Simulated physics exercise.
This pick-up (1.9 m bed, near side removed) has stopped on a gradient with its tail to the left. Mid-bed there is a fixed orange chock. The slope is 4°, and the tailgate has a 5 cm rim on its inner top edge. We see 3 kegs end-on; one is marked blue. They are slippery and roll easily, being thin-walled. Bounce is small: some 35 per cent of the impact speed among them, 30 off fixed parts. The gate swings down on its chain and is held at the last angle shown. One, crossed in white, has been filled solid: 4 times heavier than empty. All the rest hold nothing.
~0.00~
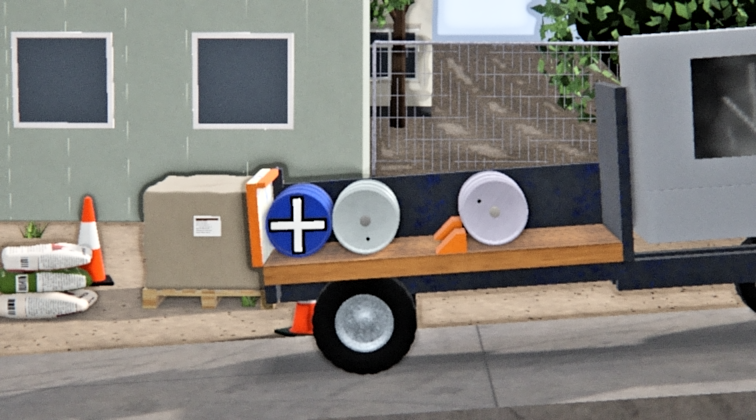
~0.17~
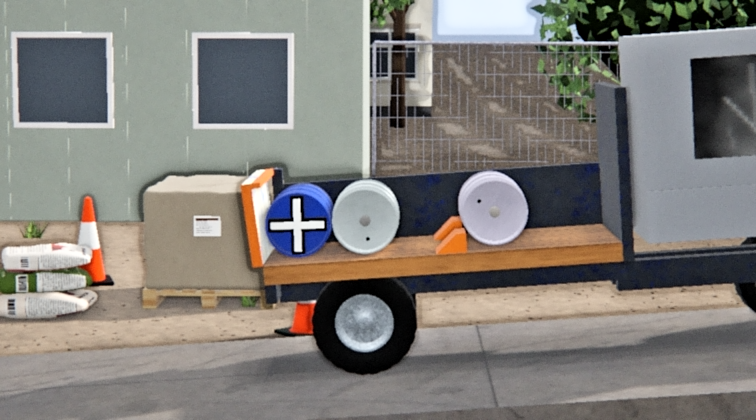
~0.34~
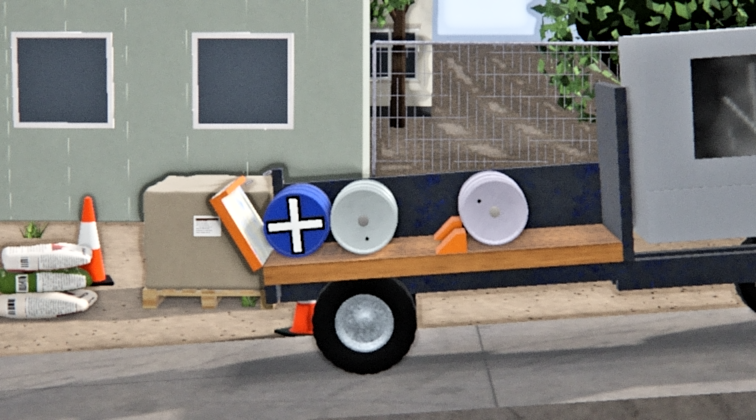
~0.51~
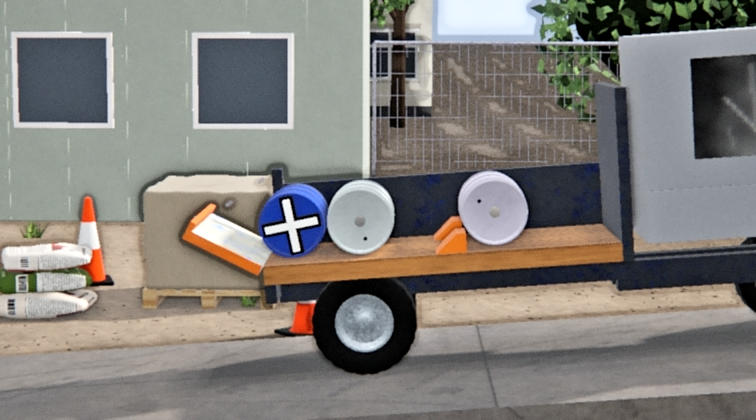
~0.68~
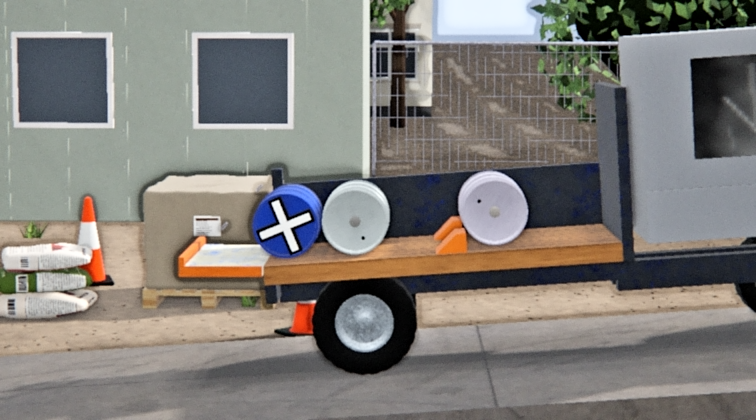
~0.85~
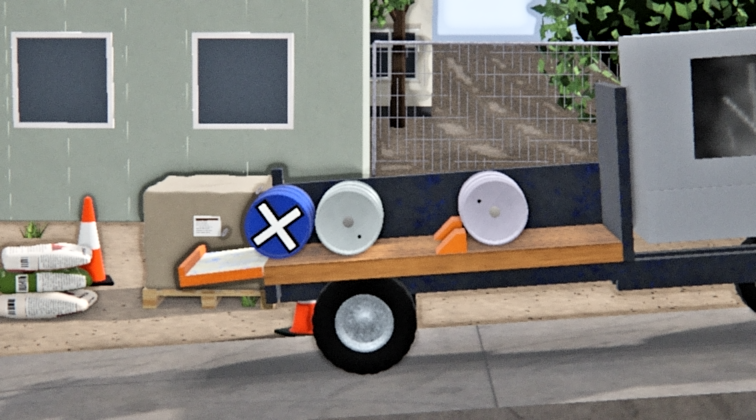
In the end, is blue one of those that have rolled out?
The blue one is held.
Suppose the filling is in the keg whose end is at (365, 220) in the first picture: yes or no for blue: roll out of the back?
Then blue yes.
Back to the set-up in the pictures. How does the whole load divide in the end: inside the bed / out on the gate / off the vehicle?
In that order: 2, 1, 0.
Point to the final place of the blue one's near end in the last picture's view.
At about (208, 235).
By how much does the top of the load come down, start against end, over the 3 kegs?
About 0 cm.
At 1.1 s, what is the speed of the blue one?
Roughly 0.4 m/s.
Then, 1.1 s in, blue is on the gate, 5 cm past the hinge, rolling left; 0 out so far.
Then, 1.3 s in, blue is on the gate, 10 cm past the hinge, rolling left; 0 out so far.
Then, 2.3 s in, blue is on the gate, 25 cm past the hinge, rolling right; 0 out so far.
In the end (4.2 s), blue is on the gate, 30 cm past the hinge; 0 out so far.
